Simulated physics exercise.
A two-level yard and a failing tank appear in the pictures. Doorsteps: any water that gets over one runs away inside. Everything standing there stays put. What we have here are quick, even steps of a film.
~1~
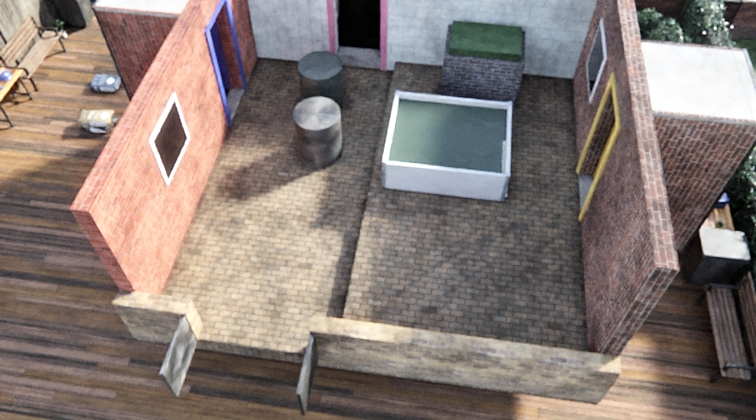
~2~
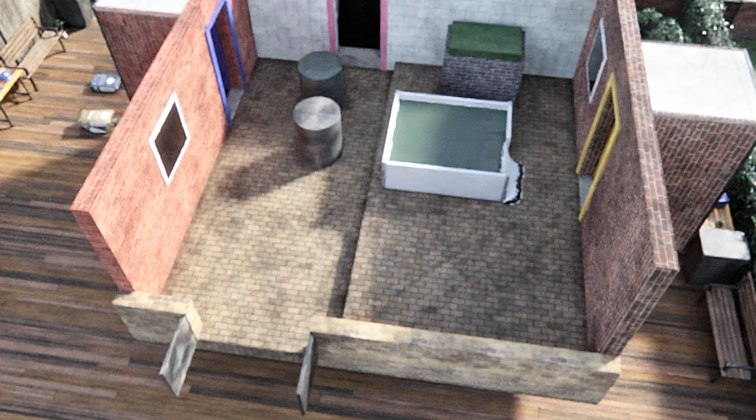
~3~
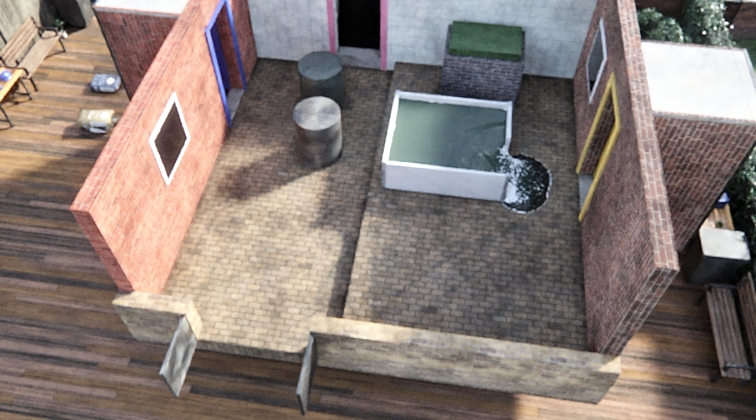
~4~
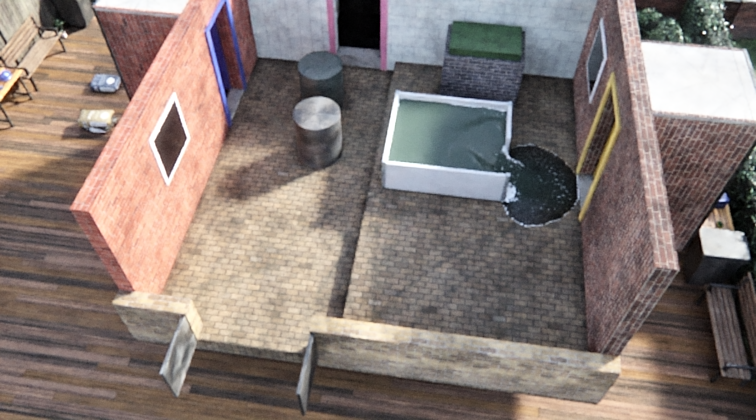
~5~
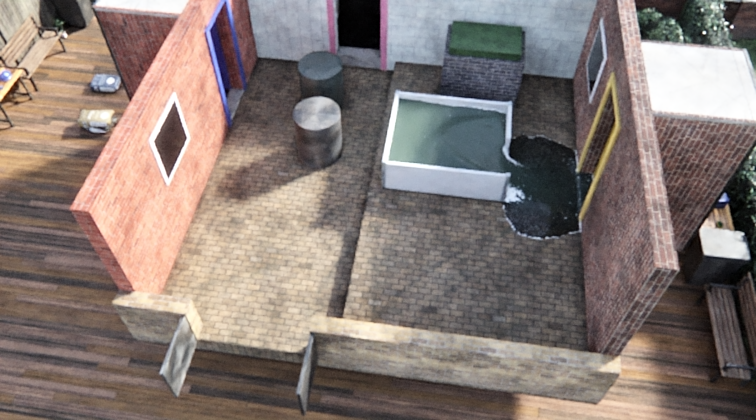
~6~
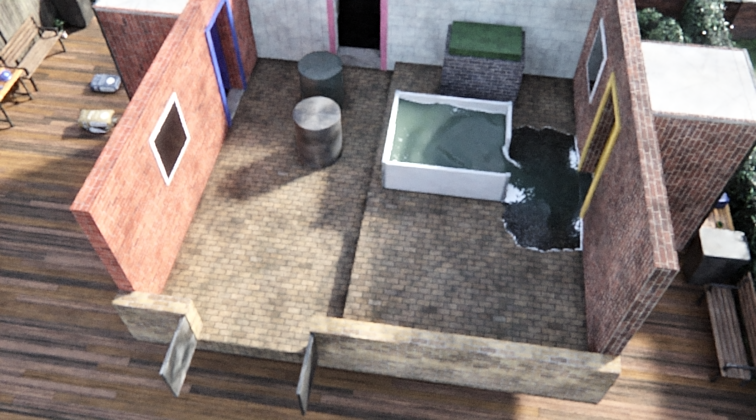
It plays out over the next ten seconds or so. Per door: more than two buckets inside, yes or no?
Per door - blue door: No, pink door: No, yellow door: Yes.
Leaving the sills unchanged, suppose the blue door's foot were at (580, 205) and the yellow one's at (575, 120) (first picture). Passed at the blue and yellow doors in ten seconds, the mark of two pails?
As I read it, the blue door overshoots, and the yellow door overshoots.
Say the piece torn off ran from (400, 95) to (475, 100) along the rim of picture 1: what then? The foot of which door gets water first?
The pink door, I reckon.
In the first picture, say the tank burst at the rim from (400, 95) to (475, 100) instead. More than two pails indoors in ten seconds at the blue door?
Well, the blue door simply overshoots.
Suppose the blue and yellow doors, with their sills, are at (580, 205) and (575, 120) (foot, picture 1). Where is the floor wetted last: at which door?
Result: The pink door.
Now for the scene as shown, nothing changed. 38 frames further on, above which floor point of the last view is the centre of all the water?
It is around (467, 188).
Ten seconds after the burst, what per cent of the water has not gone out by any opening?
I'd say roughly 56 percent.
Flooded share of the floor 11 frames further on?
About 15 per cent.
A moment on, water covers 10 % of the floor; the blue door not reached, the pink door not reached, the yellow door far over two buckets in.
Next, water covers 15 % of the floor; the blue door not reached, the pink door not reached, the yellow door far over two buckets in.
Then, water covers 25 % of the floor; the blue door not reached, the pink door not reached, the yellow door far over two buckets in.
Later, water covers 40 % of the floor; the blue door not reached, the pink door not reached, the yellow door far over two buckets in.
In the end, water covers 55 % of the floor; the blue door not reached, the pink door not reached, the yellow door far over two buckets in.
